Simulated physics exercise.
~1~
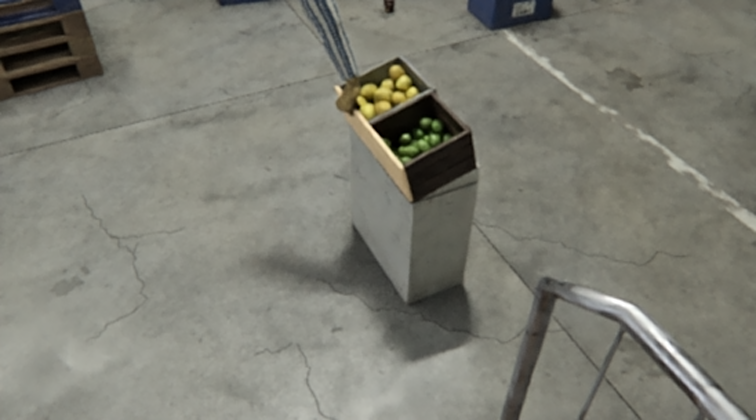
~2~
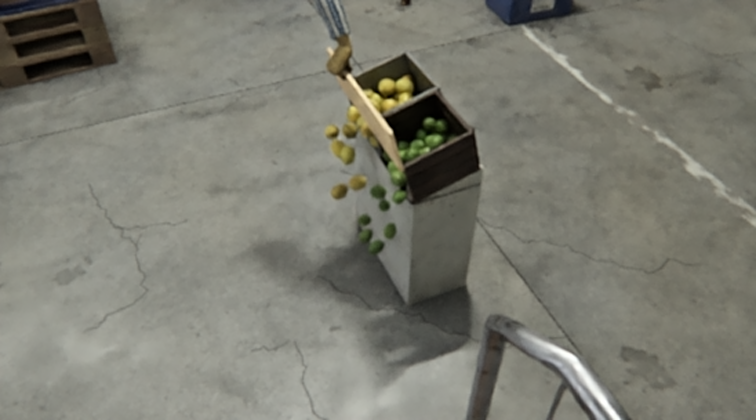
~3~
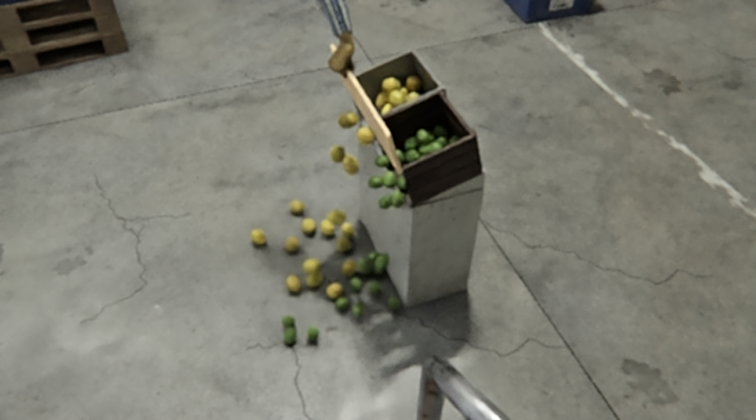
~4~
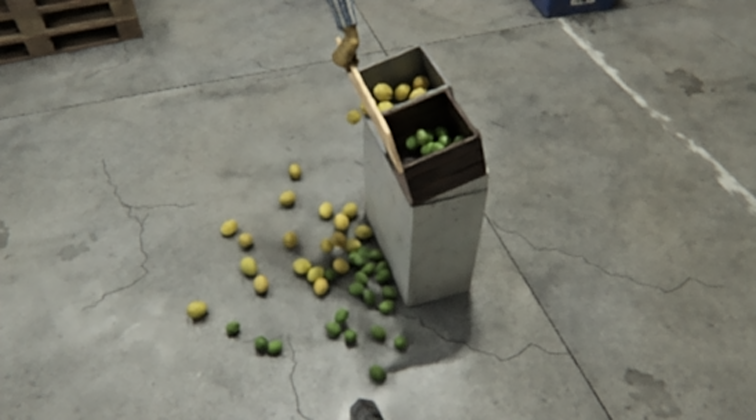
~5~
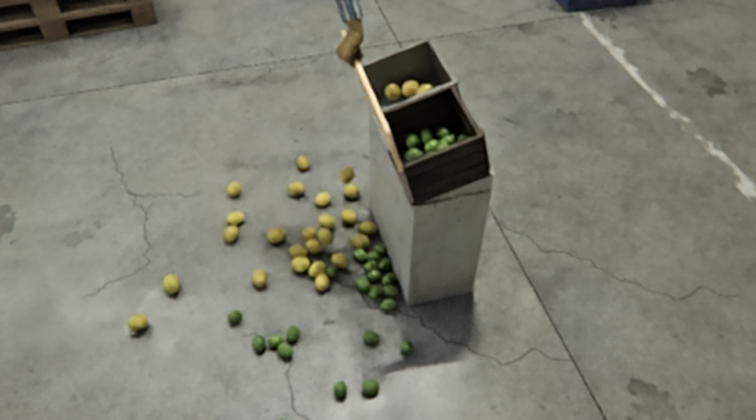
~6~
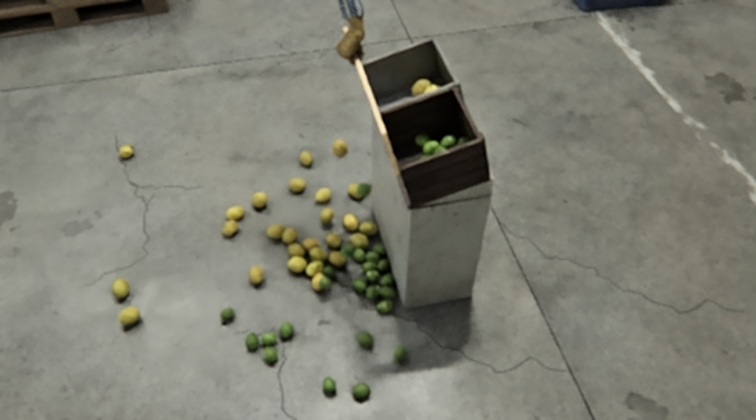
A hand lifted the gate on the front of two tilted bins, and lemons and limes poured out down the left side onto the concrete floor, scattering and settling there, with only a few of each left inside.
